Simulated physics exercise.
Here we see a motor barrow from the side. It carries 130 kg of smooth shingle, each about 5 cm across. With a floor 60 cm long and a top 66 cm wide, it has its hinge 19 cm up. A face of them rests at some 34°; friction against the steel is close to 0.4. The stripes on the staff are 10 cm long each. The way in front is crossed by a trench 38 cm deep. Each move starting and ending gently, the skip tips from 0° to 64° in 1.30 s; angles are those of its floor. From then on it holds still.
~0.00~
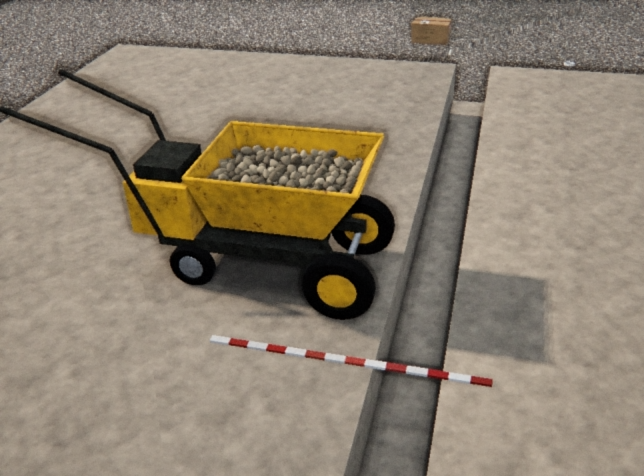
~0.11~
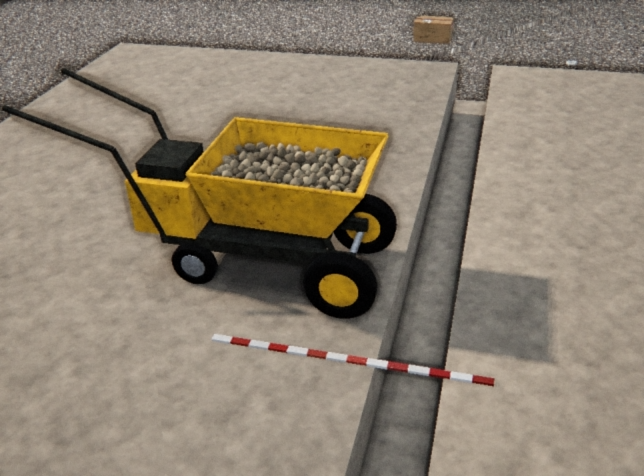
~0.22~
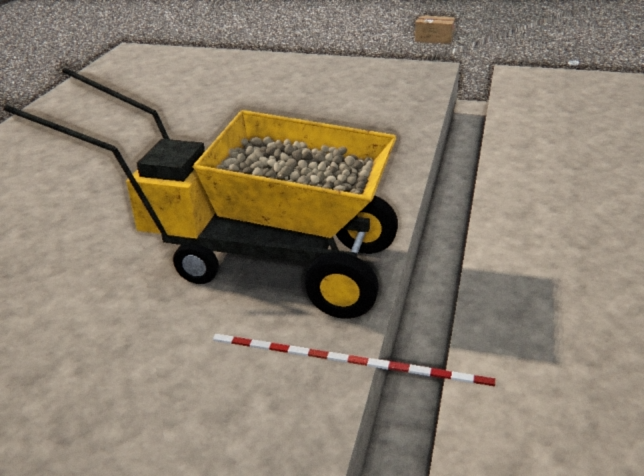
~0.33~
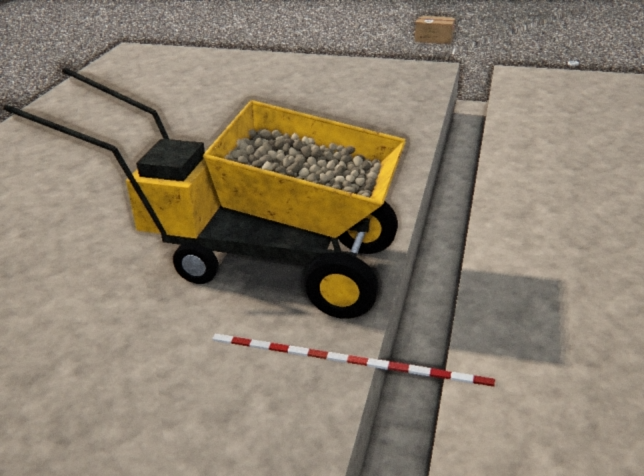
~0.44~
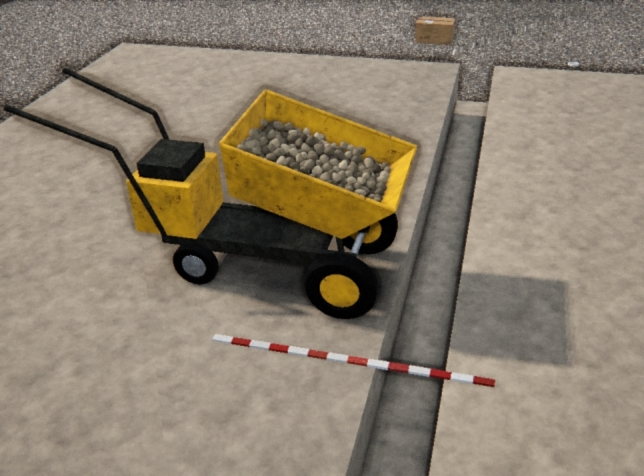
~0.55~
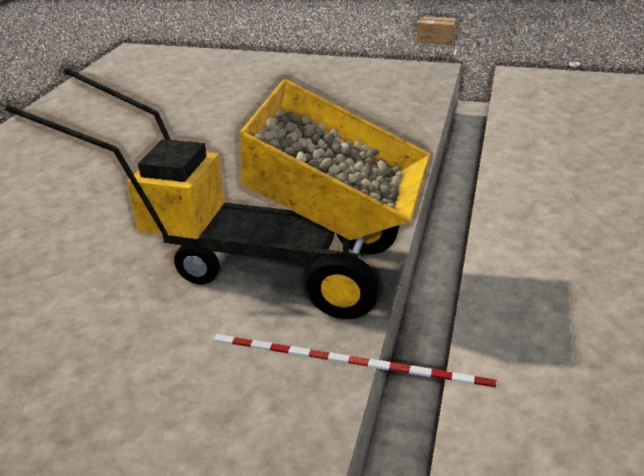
A yellow motor barrow's skip full of smooth stones tilts steadily forward toward the right.
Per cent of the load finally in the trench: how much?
Approx. 16 %.
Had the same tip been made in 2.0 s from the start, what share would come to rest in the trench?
Trench share: Approx. 20%.
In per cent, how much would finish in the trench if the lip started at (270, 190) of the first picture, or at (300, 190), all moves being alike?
75 and 65 %.
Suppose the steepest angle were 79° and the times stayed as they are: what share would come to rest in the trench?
Expect roughly 5 per cent.
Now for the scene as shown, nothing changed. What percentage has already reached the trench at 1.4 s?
0 per cent, give or take.
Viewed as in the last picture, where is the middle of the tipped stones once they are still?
I'd point to around (504, 300).
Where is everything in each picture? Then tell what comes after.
In the first frame, the skip is at 0°, its lip at (358, 197); the top of the load is at (272, 157).
In the second frame, lip at (362, 197), floor tilted 1°, highest stones at (271, 153); the stones move at 0.2 m/s on average.
In the third frame, the skip is at 5°, its lip at (371, 199); the top of the load is at (271, 149); the stones move at 0.4 m/s on average.
In the fourth frame, the skip is at 10°, its lip at (382, 204); the top of the load is at (260, 140); the stones move at 0.5 m/s on average.
In the fifth frame, lip at (395, 211), floor tilted 17°, highest stones at (270, 130); the stones move at 0.6 m/s on average.
In the sixth frame, the skip is at 25°, its lip at (410, 220); the top of the load is at (284, 121); the stones move at 0.7 m/s on average.
After 1.0 s the floor is at 54°; 100 % in the skip; the foremost stones are at (437, 232).
After 1.4 s the floor is at 64°; 73 % in the skip, 27 % past the trench; the foremost stones are at (543, 310).
After 1.8 s the floor is at 64°; 43 % in the skip, 57 % past the trench; the foremost stones are at (638, 317).
After 3.7 s the floor is at 64°; 13 % in the skip, 16 % in the trench, 71 % past the trench; the foremost stones are past the picture's edge.
